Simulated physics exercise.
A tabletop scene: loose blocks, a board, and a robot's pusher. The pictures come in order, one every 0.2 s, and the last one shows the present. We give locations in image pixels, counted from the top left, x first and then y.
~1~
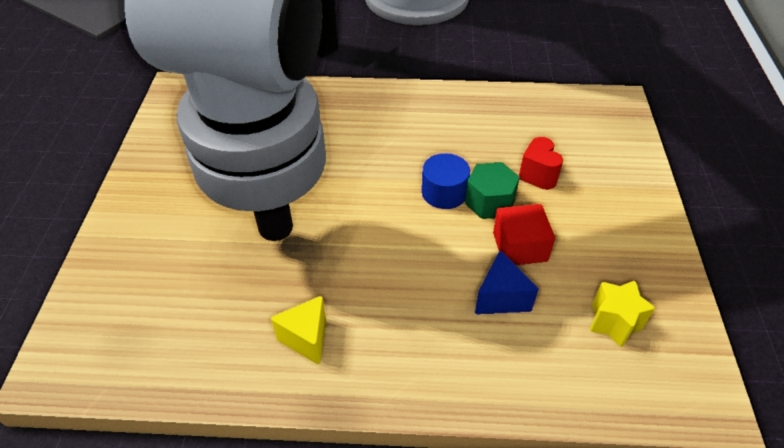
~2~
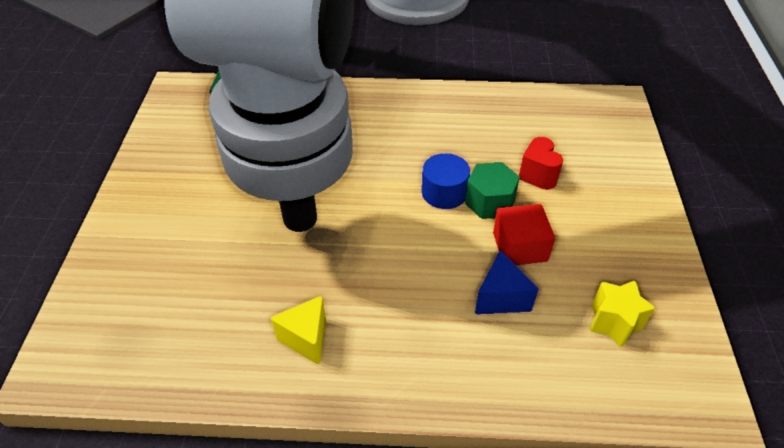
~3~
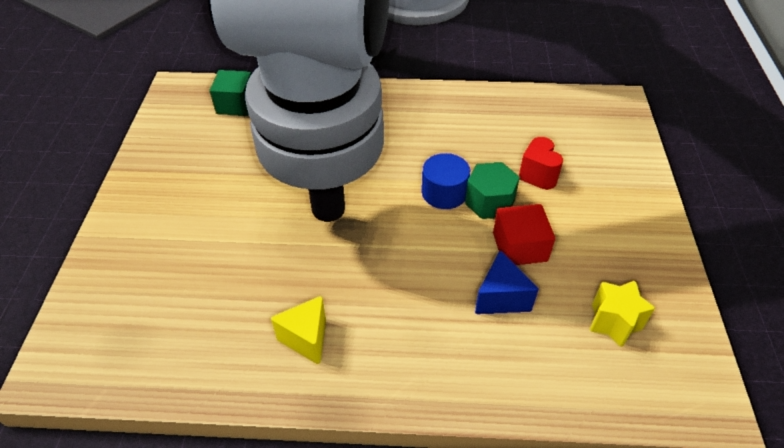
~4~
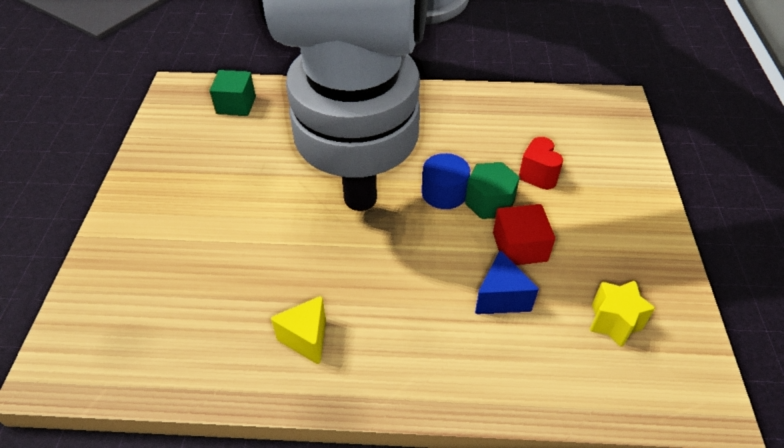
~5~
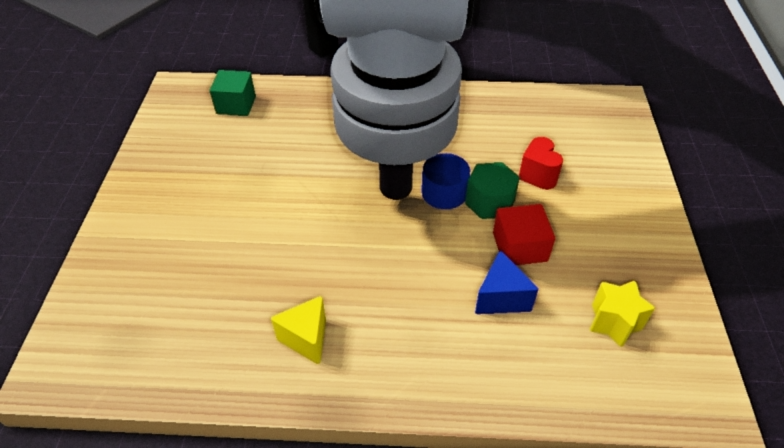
A grey robot arm with a black pusher tip reaches over a light wooden board on a dark floor, seen from above at a fixed angle. A blue cylinder, green hexagon, red heart, red block, blue triangle and yellow star sit toward the right, with a yellow triangle at lower left. The arm glides steadily right, uncovering a green cube at upper left and nearing the blue cylinder, while the blocks stay still.
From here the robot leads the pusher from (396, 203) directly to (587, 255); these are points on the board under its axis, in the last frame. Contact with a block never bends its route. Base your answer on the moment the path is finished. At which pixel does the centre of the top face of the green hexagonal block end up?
Its top face will be centred at roughly (516, 179).
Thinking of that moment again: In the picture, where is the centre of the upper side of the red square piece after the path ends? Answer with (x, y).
It should be at about (602, 266).
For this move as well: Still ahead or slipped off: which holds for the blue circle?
The pusher passes it.
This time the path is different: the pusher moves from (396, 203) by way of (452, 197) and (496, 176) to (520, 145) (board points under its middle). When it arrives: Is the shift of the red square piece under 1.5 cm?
I expect so.
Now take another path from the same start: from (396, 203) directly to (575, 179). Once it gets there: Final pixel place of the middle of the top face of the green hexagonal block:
By then it is at (565, 188).
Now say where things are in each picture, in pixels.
Tip of the pusher (276, 229), middles of tops, blue circle (447, 169), green hexagonal block (494, 178), red square piece (526, 223), yellow star-shaped block (625, 301), in the first frame.
Pusher (301, 221), nothing pushed, in the second frame.
Pusher (329, 211), nothing pushed, in the third frame.
Pusher (361, 200), nothing pushed, in the fourth frame.
Pusher (396, 190), blue circle (447, 169), green hexagonal block (494, 178), red square piece (526, 223), yellow star-shaped block (625, 301), in the fifth frame.
The first path, step by step. One third of the way, pusher (460, 207); blue circle (461, 166); green hexagonal block (506, 179).
Two thirds of the way, pusher (525, 224); blue circle (461, 166); green hexagonal block (516, 179), turned 25° anticlockwise; red square piece (566, 243), turned 25° clockwise.
At the end, pusher (592, 242); blue circle (461, 166); green hexagonal block (516, 179), turned 25° anticlockwise; red square piece (602, 266), turned 95° clockwise; yellow star-shaped block (628, 307).
